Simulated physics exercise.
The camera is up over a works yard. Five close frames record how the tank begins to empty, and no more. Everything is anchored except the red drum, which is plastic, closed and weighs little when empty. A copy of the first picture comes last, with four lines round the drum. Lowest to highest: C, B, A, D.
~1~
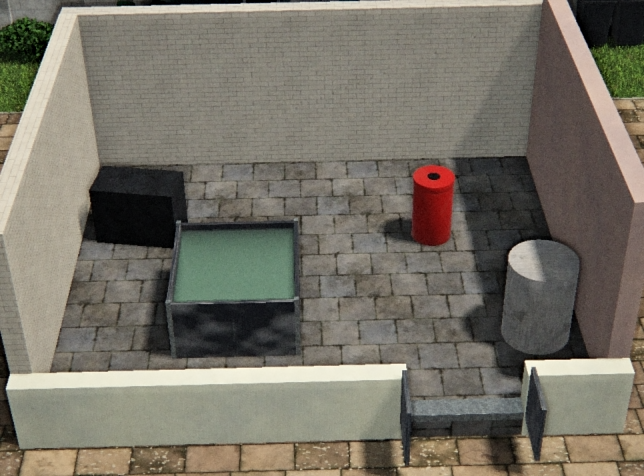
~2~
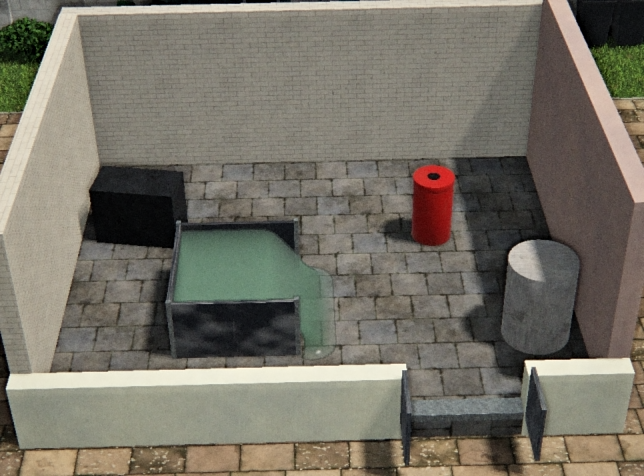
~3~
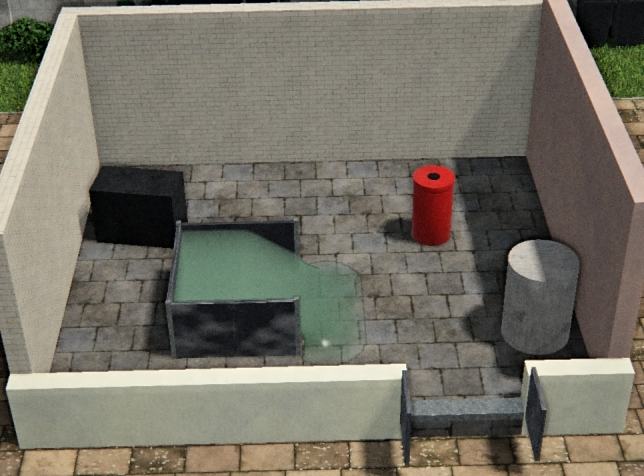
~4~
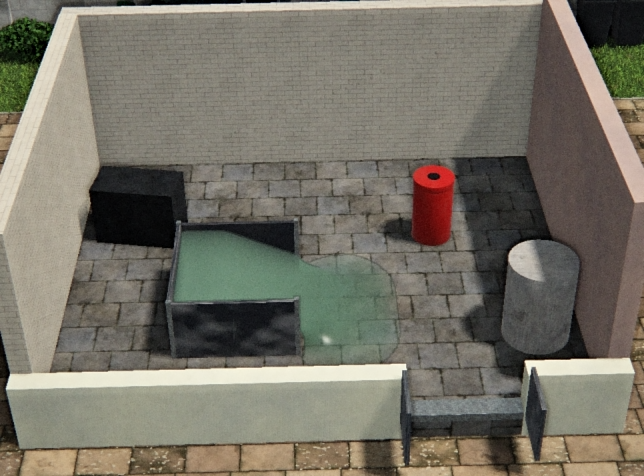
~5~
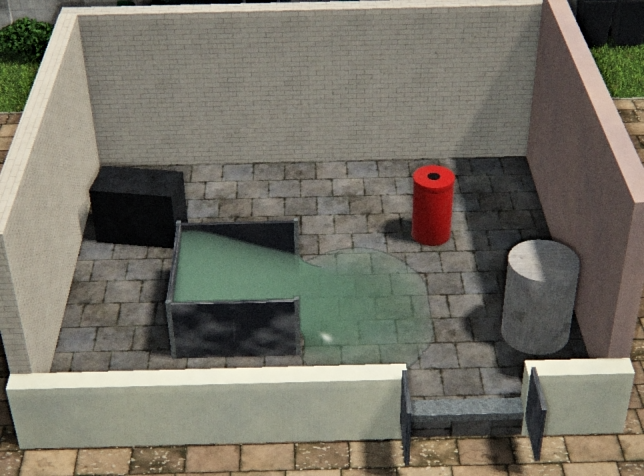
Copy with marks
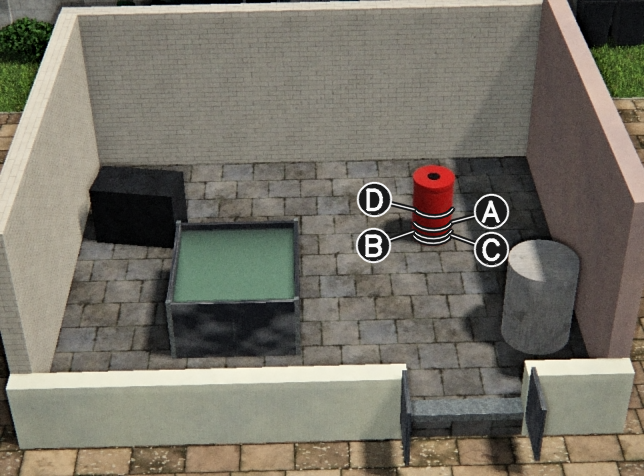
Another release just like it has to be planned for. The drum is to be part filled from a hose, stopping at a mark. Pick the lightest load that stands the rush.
Use level A.
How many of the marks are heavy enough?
Two of the four.
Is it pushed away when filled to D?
No, that is safe.
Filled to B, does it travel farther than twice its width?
No, less.
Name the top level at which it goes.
Level B.
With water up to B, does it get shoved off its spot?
Yes, it does.
On the marked copy, A at (434, 230); B at (433, 238); C at (433, 243); D at (435, 216); from the bottom up C, B, A, D.
With A, it does not move.
With B, it is pushed about half its own width away.
With C, it is pushed about 6 times its own width away.
With D, it does not move.
